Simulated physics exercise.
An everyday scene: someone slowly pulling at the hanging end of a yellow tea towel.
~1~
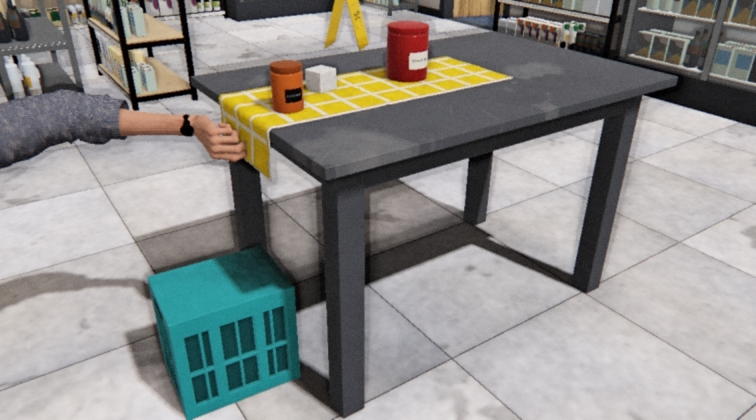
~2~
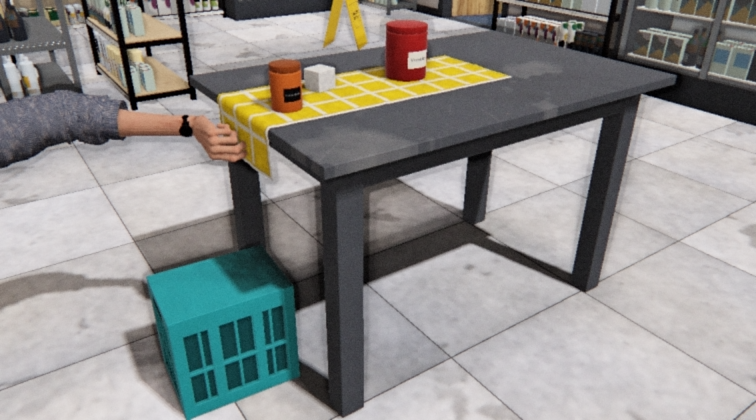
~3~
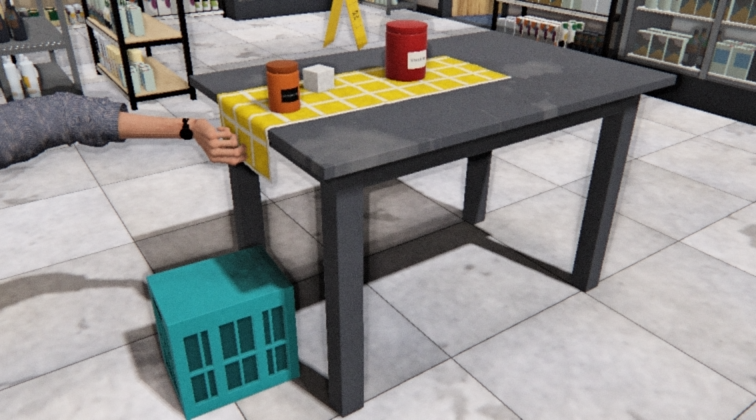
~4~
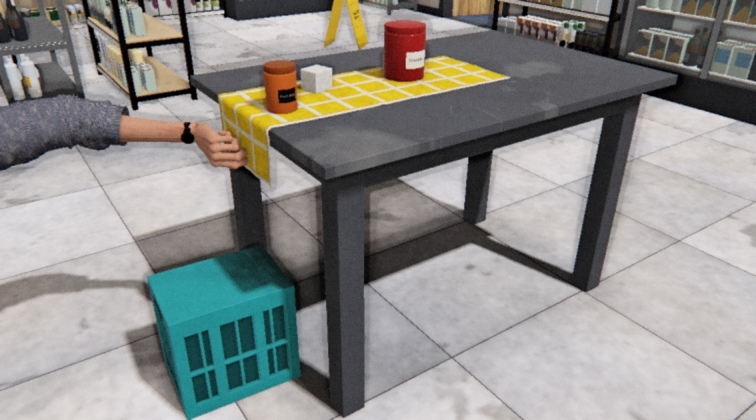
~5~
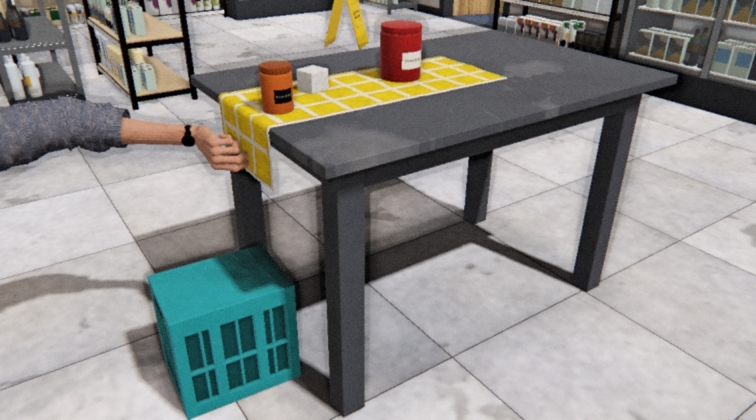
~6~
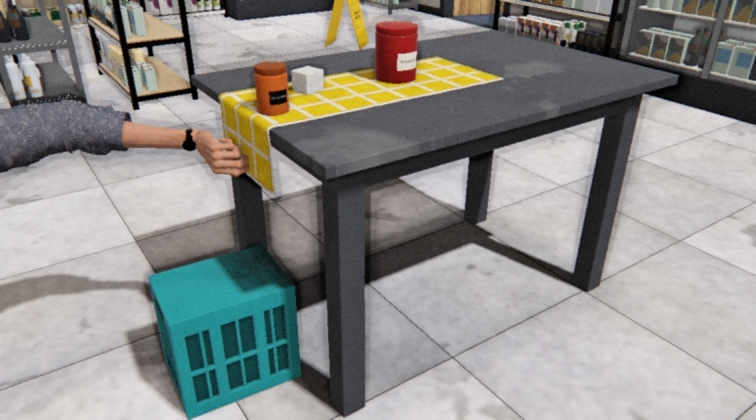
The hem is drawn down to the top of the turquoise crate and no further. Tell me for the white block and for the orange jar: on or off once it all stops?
White block: Off, orange jar: Off.
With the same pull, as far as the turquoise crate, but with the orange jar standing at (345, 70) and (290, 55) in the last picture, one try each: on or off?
On the first go it gets pulled off, and on the second it is still on top.
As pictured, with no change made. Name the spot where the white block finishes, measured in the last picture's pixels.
I'd mark the resting spot at about (200, 242).
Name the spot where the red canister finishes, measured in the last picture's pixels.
Somewhere close to pixel (306, 67) in the last view.
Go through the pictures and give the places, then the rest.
Tea towel end (272, 182); white block (321, 69); orange jar (286, 64); red canister (408, 25); top of the crate (210, 299), in the first picture.
Tea towel end (273, 181), far hem (512, 77); orange jar (284, 63); orange jar stands on the cloth, in the second picture.
Tea towel end (272, 184); white block (318, 68), in the third picture.
Tea towel end (272, 188), far hem (509, 78); orange jar (279, 64), in the fourth picture.
Tea towel end (274, 191); white block (312, 69), in the fifth picture.
Tea towel end (277, 196), far hem (504, 79); white block (307, 70); orange jar (270, 65); top of the crate (210, 298), in the sixth picture.
Then, 0.54 s past the final frame, hem going down; block carried along near (284, 85); jar over the edge.
Then, 1.36 s past the final frame, hem going down; block carried along near (237, 94); jar down below near (215, 259).
Then, 2.10 s past the final frame, hem on the crate; block down below near (200, 243); jar down below near (215, 259).
When it is over, hem on the crate; block down below near (200, 243); jar down below near (215, 259). The white block falls off and the orange jar goes over the edge.
